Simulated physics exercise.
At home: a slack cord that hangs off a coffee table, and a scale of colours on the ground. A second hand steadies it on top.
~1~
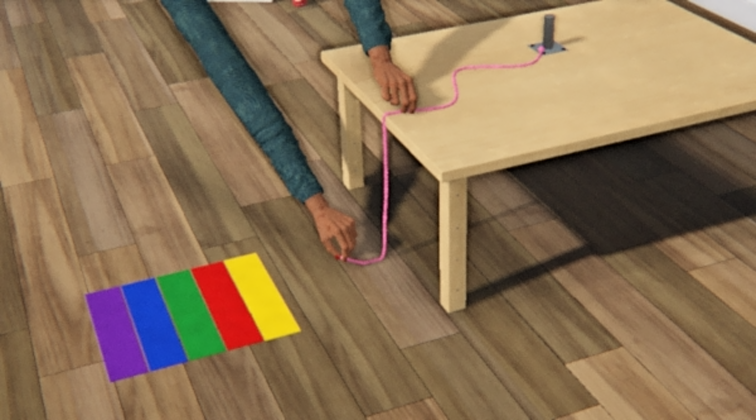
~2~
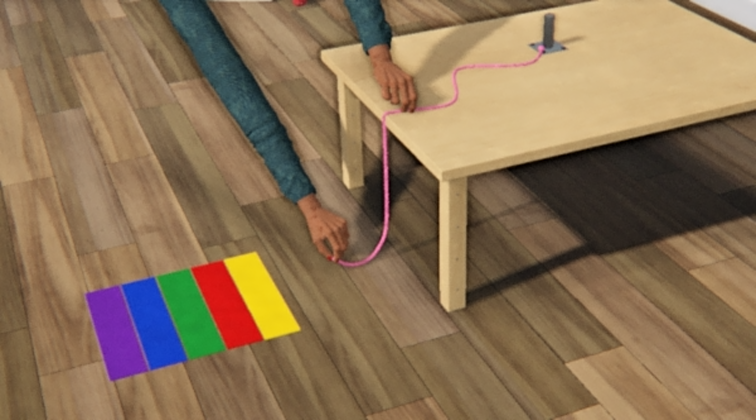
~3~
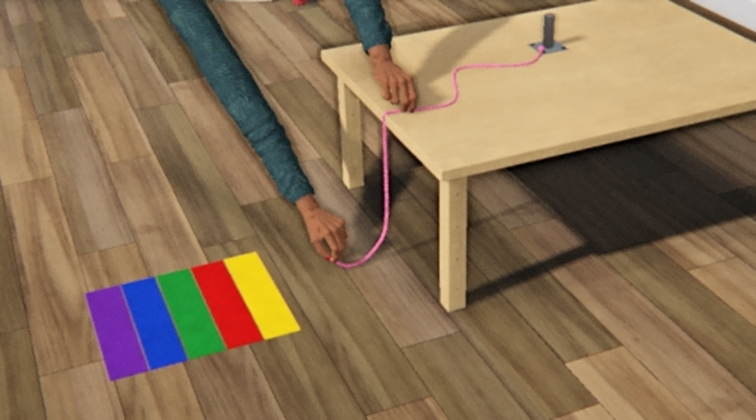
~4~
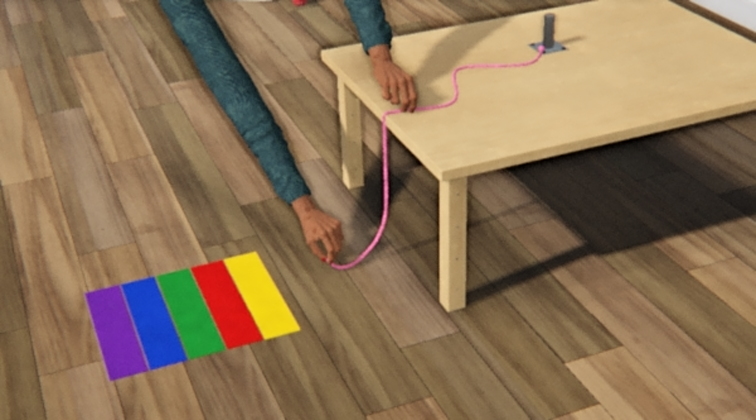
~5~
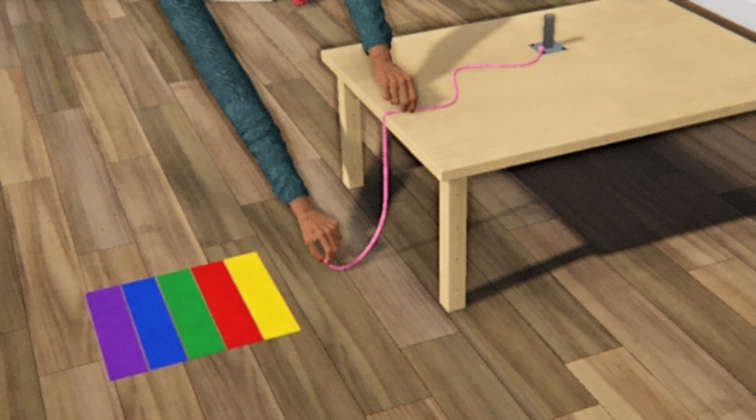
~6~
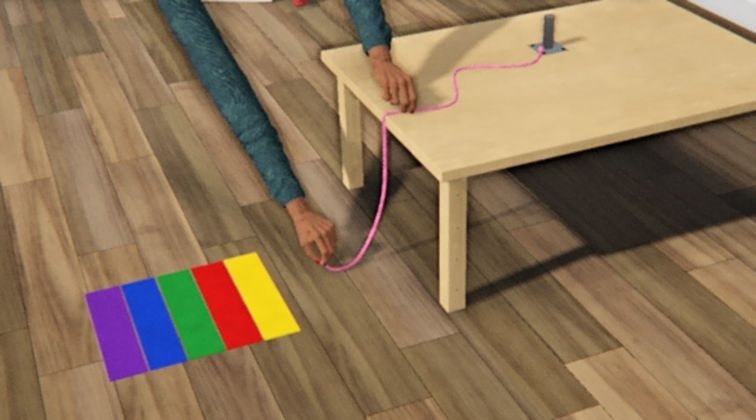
A hand slowly draws the low end of a pink cord left near coloured stripes.
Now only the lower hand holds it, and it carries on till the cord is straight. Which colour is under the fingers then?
Over green.
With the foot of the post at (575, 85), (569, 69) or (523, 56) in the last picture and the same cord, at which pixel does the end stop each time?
Near (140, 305), (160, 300) and (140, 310).
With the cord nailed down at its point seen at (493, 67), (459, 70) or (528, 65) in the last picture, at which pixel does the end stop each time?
In that order: (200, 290), (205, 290) and (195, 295).
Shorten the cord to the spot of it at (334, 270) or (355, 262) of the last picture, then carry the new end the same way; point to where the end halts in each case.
About (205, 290) and (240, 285).
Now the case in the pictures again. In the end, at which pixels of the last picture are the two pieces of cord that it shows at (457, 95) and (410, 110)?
They go to (405, 97) and to (354, 129).
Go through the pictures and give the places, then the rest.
In the first picture, end (342, 257); yellow (275, 320); red (238, 330); green (201, 339); blue (163, 350); purple (124, 360).
In the second picture, end (334, 258); cord through (536, 60) (470, 67) (457, 95) (401, 111) (386, 170) (383, 239).
In the third picture, end (332, 259).
In the fourth picture, end (328, 260); cord through (536, 60) (470, 67) (457, 95) (401, 111) (386, 170) (377, 239).
In the fifth picture, end (326, 260).
In the sixth picture, end (321, 262); cord through (536, 61) (470, 68) (457, 95) (401, 112) (385, 171) (369, 240).
Soon after, end near (244, 281); over yellow.
After that, end near (205, 291); over red.
At the stop, end near (183, 296); over green. The end stops over the green strip.
